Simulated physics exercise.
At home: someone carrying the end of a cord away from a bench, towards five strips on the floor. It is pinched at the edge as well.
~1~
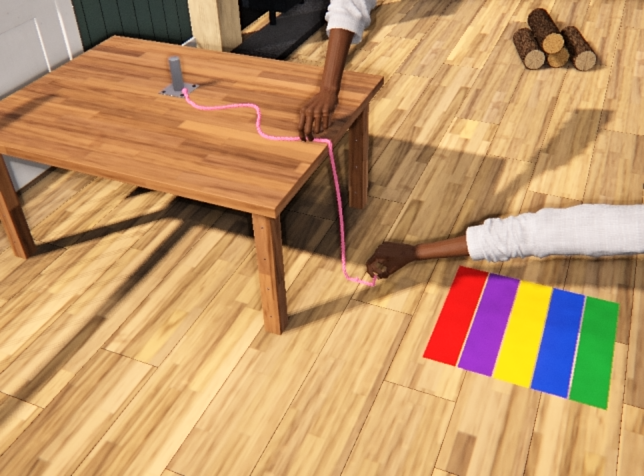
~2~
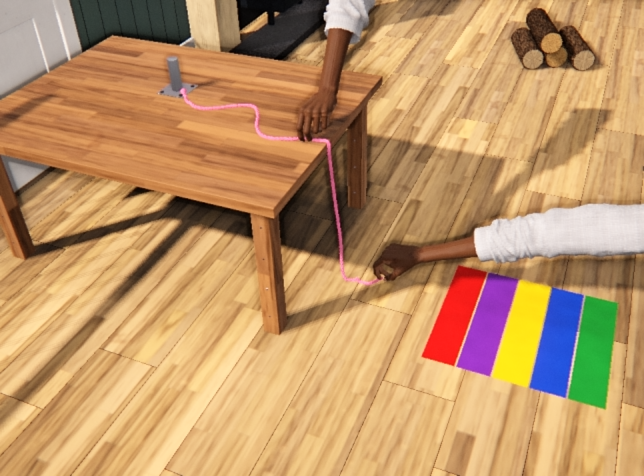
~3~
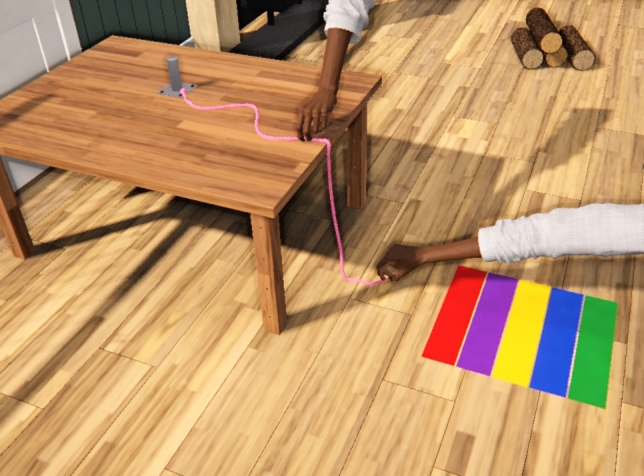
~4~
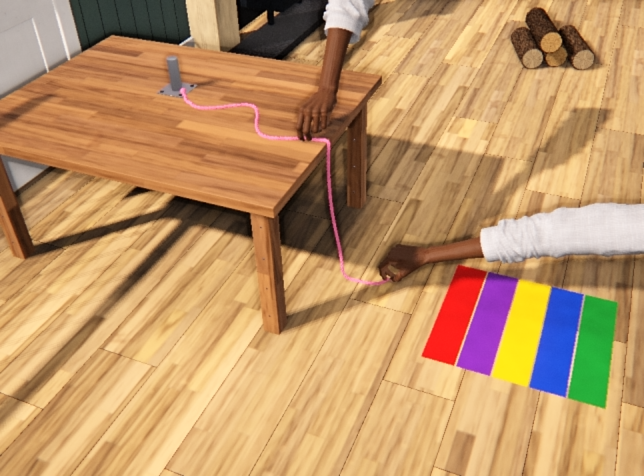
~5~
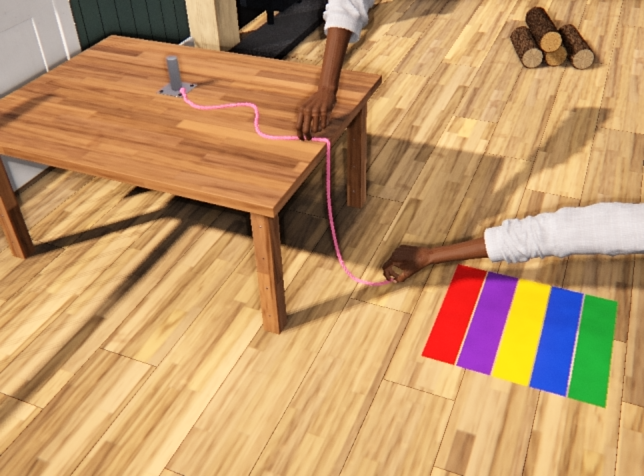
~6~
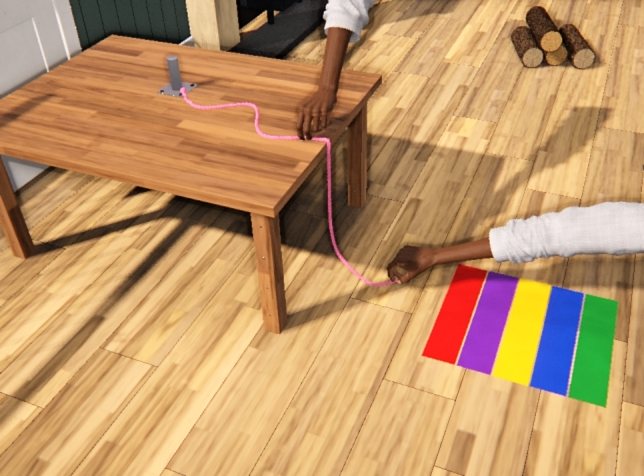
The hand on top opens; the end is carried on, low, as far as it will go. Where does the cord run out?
It gets as far as the yellow strip.
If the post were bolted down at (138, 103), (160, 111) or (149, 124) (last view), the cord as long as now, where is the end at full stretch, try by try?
The places are (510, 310), (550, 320) and (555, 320).
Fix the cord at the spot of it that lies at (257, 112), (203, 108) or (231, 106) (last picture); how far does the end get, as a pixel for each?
About (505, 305), (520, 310) and (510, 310).
A little later, end near (471, 298); over red.
Next, end near (510, 308); over purple.
When it is tight, end near (532, 314); over yellow. The yellow one.
